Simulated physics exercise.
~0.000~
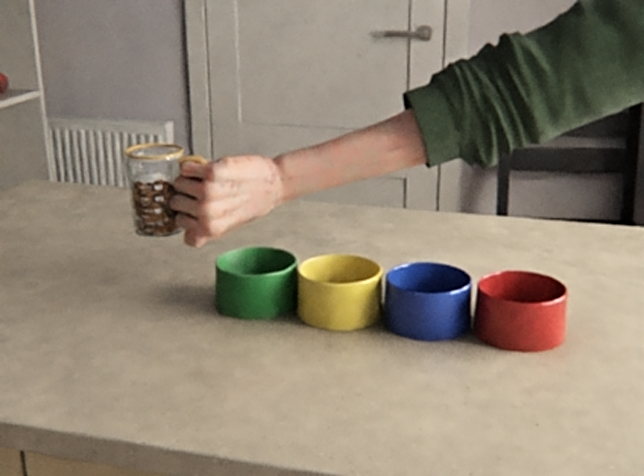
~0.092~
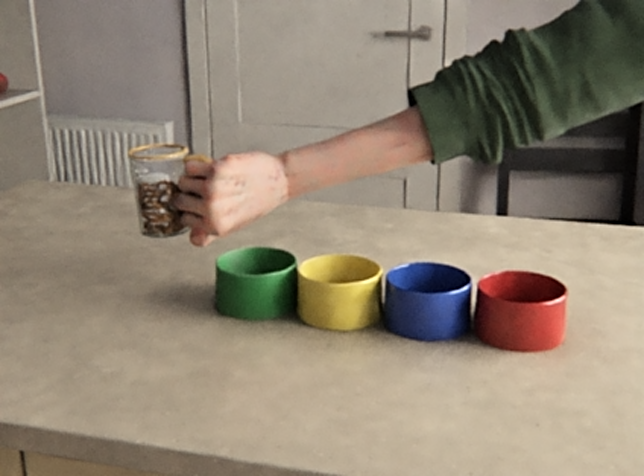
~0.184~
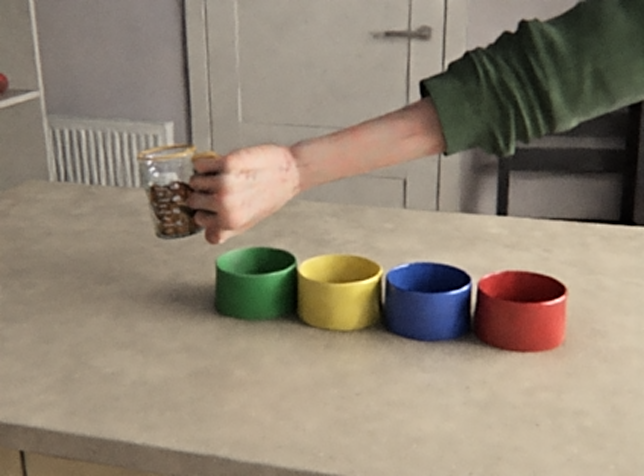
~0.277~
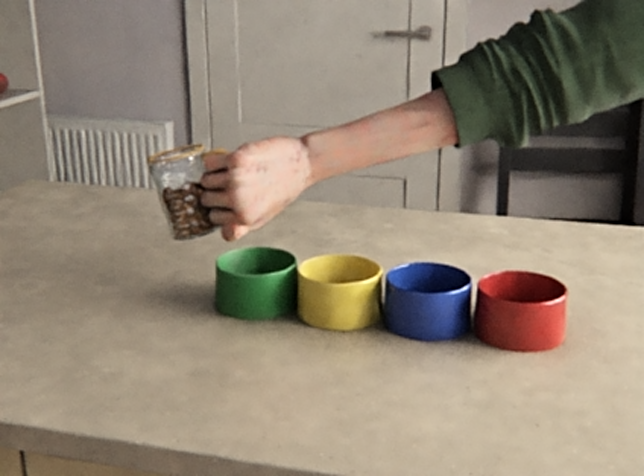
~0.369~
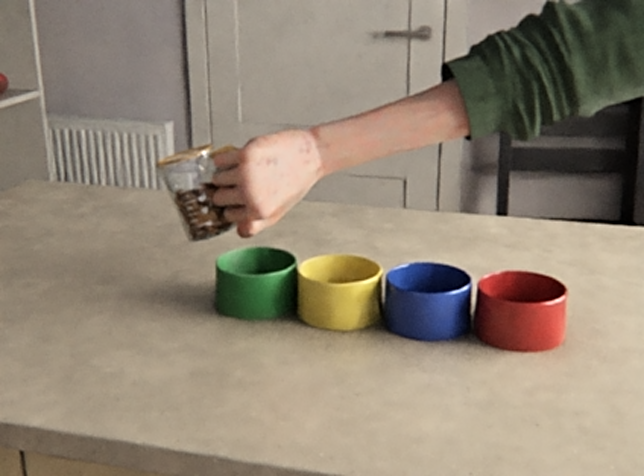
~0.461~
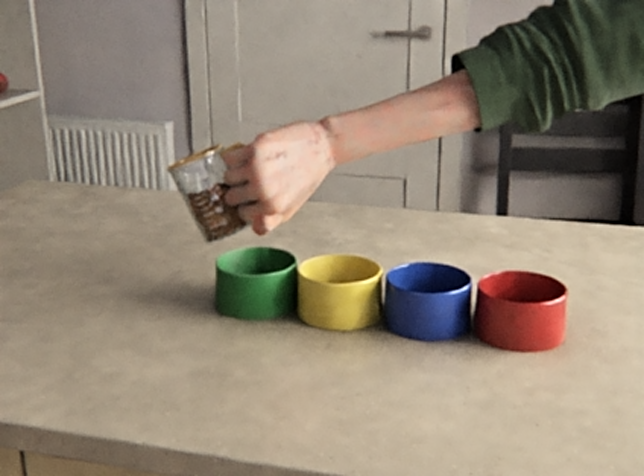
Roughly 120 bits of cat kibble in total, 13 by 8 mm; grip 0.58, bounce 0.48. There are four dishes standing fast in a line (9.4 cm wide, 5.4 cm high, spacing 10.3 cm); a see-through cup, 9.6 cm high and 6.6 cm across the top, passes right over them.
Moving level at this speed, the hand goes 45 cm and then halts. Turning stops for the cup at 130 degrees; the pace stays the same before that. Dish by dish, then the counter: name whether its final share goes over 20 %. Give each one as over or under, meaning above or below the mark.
Red: Under, blue: Over, green: Under, yellow: Under, counter: Under.
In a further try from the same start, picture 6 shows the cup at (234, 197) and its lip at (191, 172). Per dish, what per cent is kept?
Red 60, blue 30, green 0, yellow 0.
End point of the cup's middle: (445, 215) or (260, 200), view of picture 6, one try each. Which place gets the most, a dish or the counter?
Most goes to: Blue, then green.
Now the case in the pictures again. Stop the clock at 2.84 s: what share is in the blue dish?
Roughly 90 %.
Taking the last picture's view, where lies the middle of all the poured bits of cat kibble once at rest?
When it all comes to rest, the middle is near (431, 308).
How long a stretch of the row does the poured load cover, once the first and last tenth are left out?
Some 6 centimetres.
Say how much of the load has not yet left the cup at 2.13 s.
70 %.
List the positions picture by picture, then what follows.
In the first frame, cup at (157, 191), tilt 0 degrees, lip at (129, 150), moved 0.0 cm; middle of the pieces at (160, 204); green dish at (256, 261); yellow dish at (340, 269); blue dish at (429, 278); red dish at (522, 287).
In the second frame, cup at (162, 191), tilt 2 degrees, lip at (132, 151), moved 0.6 cm; middle of the pieces at (165, 204).
In the third frame, cup at (174, 192), tilt 7 degrees, lip at (142, 154), moved 2.2 cm; middle of the pieces at (178, 205).
In the fourth frame, cup at (186, 193), tilt 13 degrees, lip at (151, 158), moved 3.8 cm; middle of the pieces at (192, 206).
In the fifth frame, cup at (199, 194), tilt 18 degrees, lip at (161, 162), moved 5.4 cm; middle of the pieces at (206, 207).
In the sixth frame, cup at (212, 195), tilt 23 degrees, lip at (172, 166), moved 7.1 cm; middle of the pieces at (220, 208); green dish at (256, 261); yellow dish at (340, 269); blue dish at (429, 278); red dish at (522, 287). Its pace works out near 60 degrees a second; the hand travels 18 cm a second.
Then, at 1.46 s, tilt 81 degrees; cup holds 100 %.
Then, at 2.13 s, tilt 119 degrees; cup holds 70 %, blue 25 %, yellow 5 %.
After 2.84 s, tilt 130 degrees; cup holds 0 %, blue 90 %, yellow 5 %.
By 3.2 s all is still; red 0 %, blue 90 %, green 0 %, yellow 5 %, counter 5 %.
